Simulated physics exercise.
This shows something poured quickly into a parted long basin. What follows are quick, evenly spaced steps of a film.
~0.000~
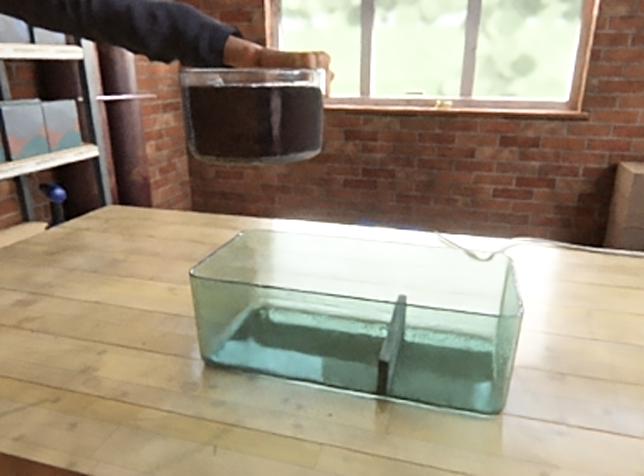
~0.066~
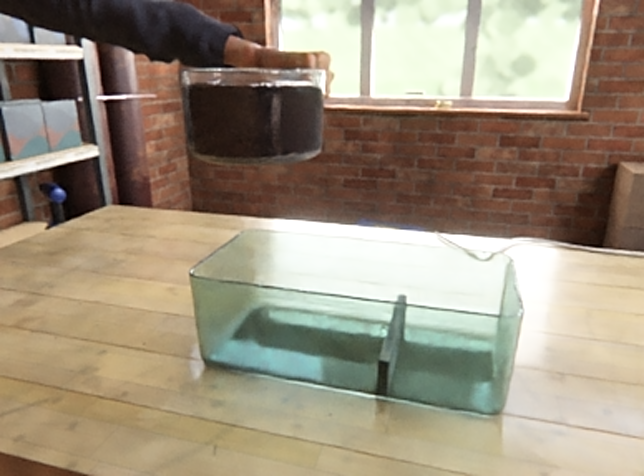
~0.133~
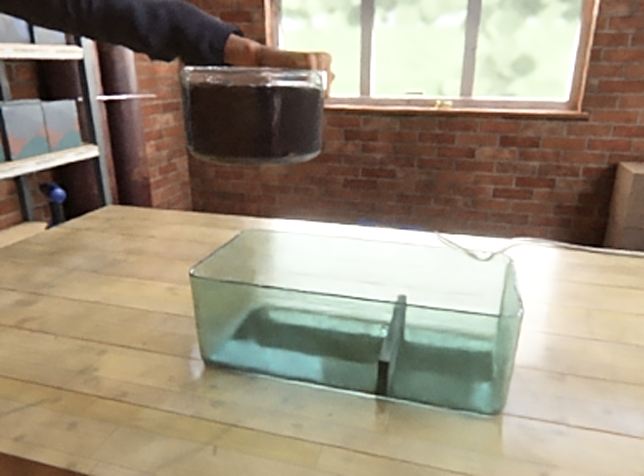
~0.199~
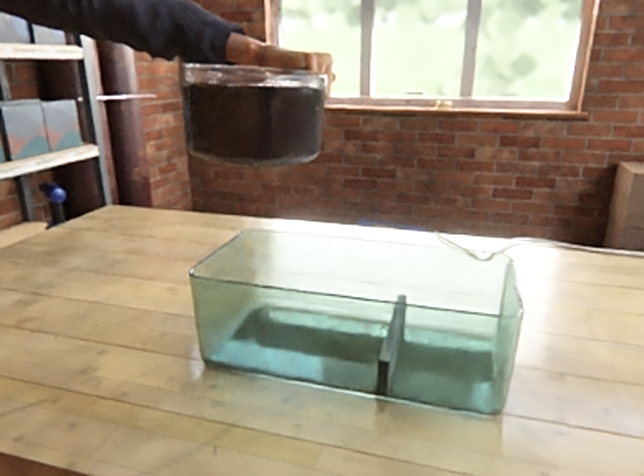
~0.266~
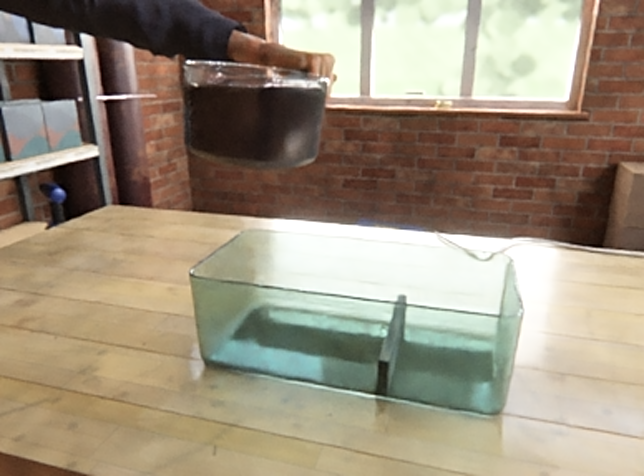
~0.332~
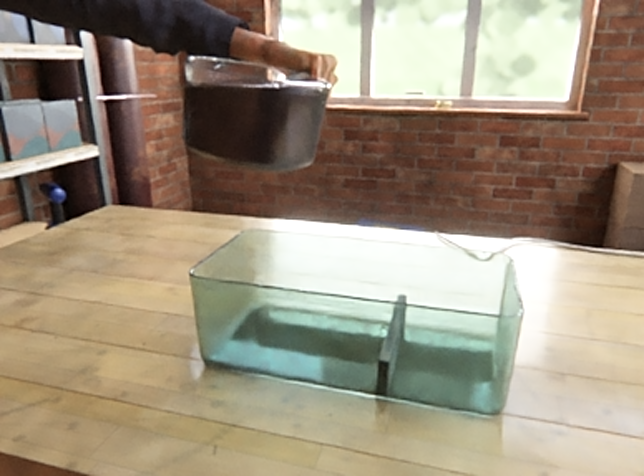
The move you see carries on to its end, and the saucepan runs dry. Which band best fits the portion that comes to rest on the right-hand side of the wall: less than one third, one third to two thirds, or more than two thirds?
It is one third to two thirds.
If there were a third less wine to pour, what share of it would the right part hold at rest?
About 25 %.
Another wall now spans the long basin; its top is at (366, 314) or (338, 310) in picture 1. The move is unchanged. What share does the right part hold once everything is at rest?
In order, near 75 and 95 in a hundred.
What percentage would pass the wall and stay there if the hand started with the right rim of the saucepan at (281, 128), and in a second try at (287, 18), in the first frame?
Close to 5 in a hundred, then close to 25 in a hundred.
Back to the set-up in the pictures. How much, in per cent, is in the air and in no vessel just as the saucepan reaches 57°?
It comes to around 25 per cent.
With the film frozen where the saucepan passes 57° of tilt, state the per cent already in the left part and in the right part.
Left part 5 %; right part 5 %.
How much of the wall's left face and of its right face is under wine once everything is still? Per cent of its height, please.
Once still, it is 40 % on the left and 70 % on the right.
A moment on, the saucepan is tipped part way and 65 per cent is still to pour, 5 is left of the wall and 5 right of it.
Next, the saucepan is tipped on its side and 17 per cent is still to pour, 23 is left of the wall and 47 right of it.
Then the saucepan is tipped right over and 2 per cent is still to pour, 47 is left of the wall and 48 right of it.
Later the saucepan is tipped right over and 0 per cent is still to pour, 51 is left of the wall and 48 right of it.
Finally, 51 per cent lies left of the wall, 48 right of it and 1 outside.
